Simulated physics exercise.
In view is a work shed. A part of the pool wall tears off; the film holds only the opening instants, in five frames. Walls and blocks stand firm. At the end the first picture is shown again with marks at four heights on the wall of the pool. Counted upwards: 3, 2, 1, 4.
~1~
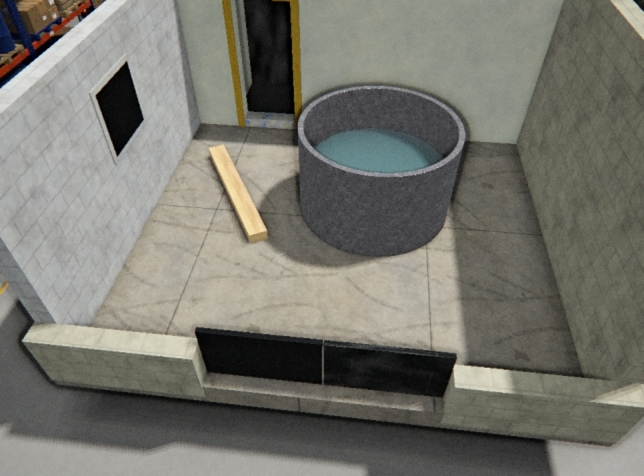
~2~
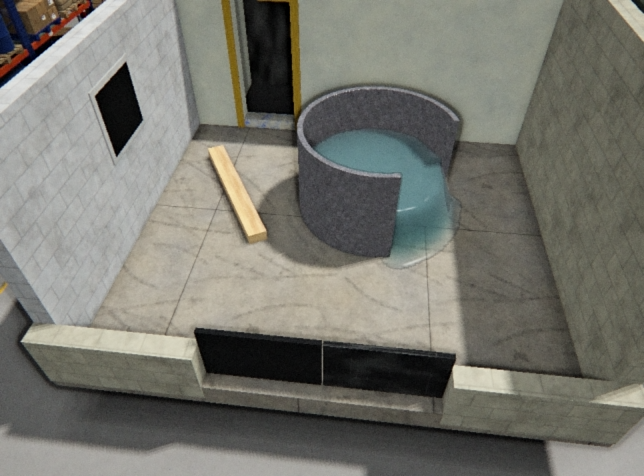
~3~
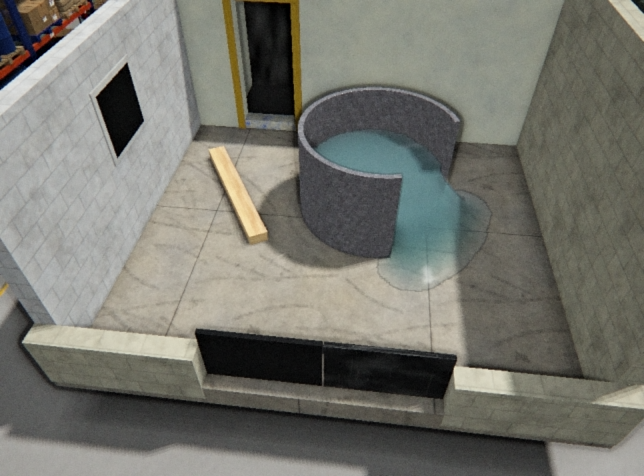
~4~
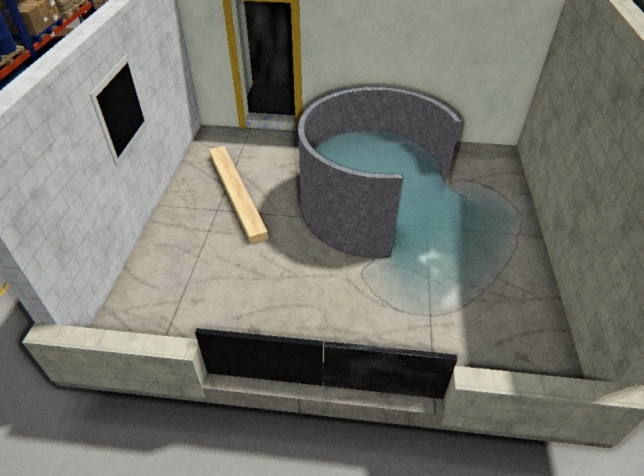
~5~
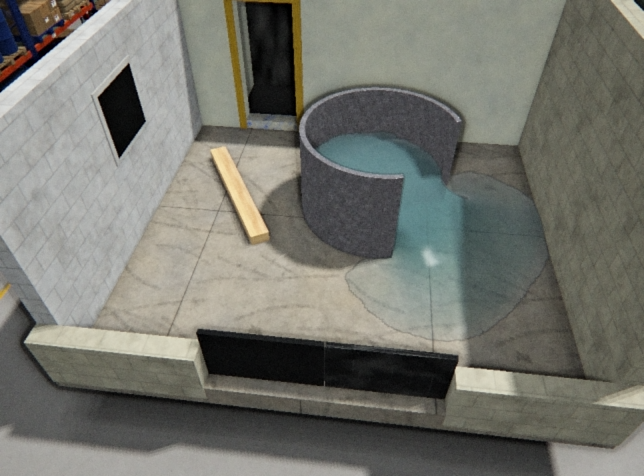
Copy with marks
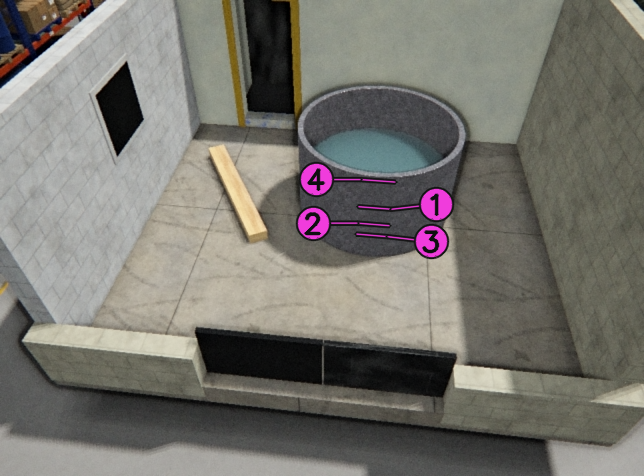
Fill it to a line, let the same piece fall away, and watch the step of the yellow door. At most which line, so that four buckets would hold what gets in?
1 will do.
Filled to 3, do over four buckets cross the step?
No, that is safe.
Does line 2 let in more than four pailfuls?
No, not at all.
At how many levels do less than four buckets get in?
Three of the four.
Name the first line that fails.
The answer is 4.
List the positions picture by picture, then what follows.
The first frame shows water in the pool at rest, its middle at (377, 166); foot of the yellow doorway at (271, 128); shut gate at (324, 348).
The second frame shows front seen at (400, 258), 2 % of the ground wet.
The third frame shows front seen at (401, 282), 6 % of the ground wet.
The fourth frame shows front seen at (503, 199), 12 % of the ground wet.
The fifth frame shows front seen at (407, 322), 19 % of the ground wet.
On the marked copy, 1 at (374, 207); 2 at (373, 224); 3 at (372, 235); 4 at (377, 180); from the bottom up 3, 2, 1, 4.
For line 1, a bucket or two gets in.
For line 2, nothing gets over.
For line 3, nothing gets over.
For line 4, about 10 bucketfuls get in.
